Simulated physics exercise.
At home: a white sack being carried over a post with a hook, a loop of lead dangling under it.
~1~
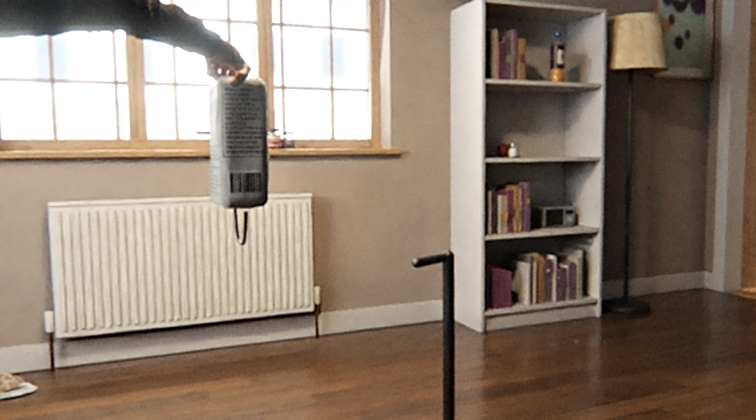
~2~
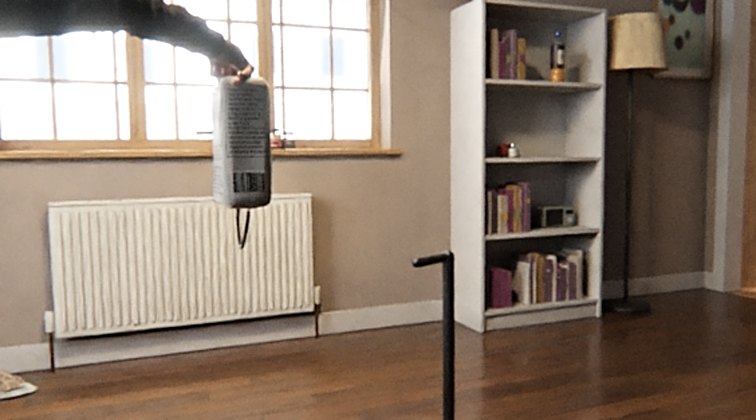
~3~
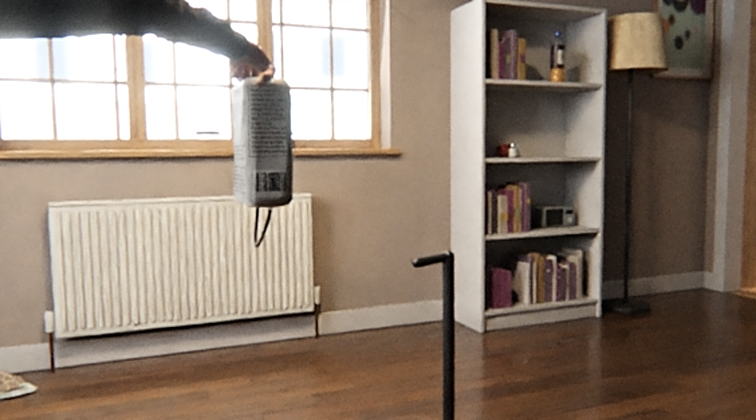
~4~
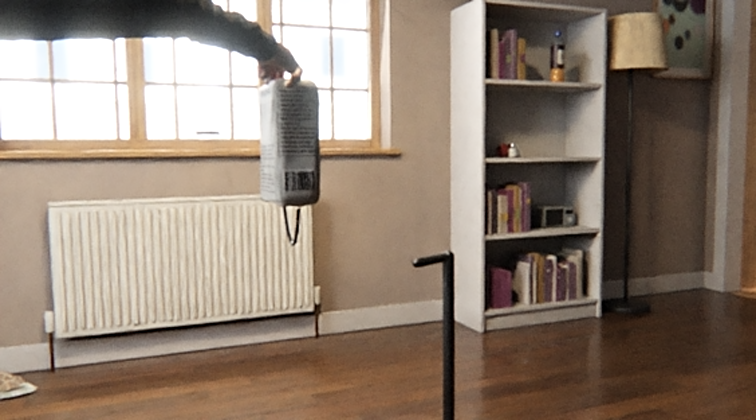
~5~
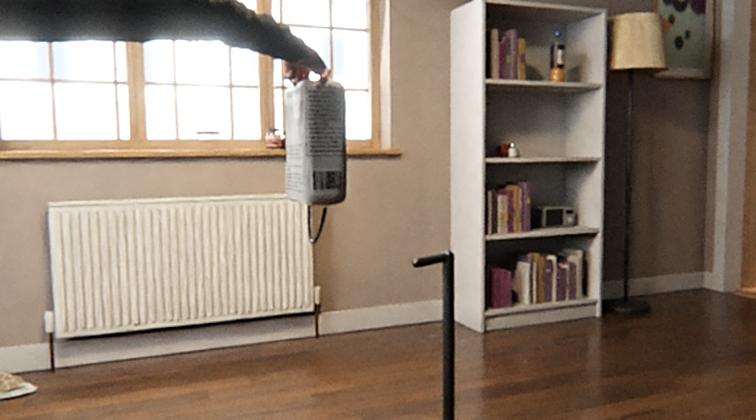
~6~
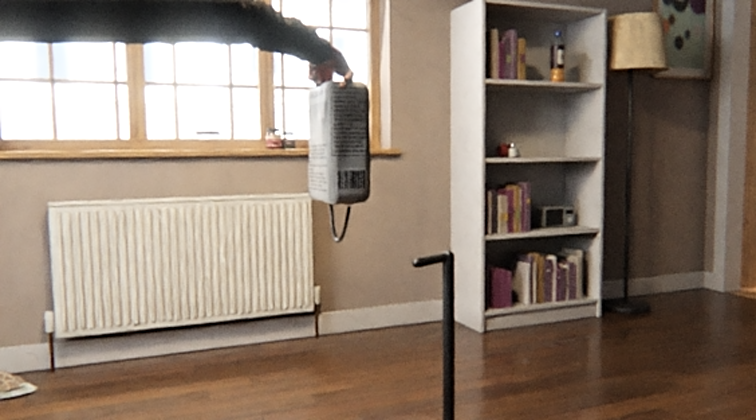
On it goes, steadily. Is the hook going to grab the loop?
The white sack passes clear.
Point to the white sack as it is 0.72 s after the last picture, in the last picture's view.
By then it is at (417, 143).
Then, 0.72 s after the last picture, sack nearing the post near (417, 143).
Then, 1.60 s after the last picture, sack past the post near (502, 143).
At rest, sack past the post near (556, 143). The white sack goes by freely.
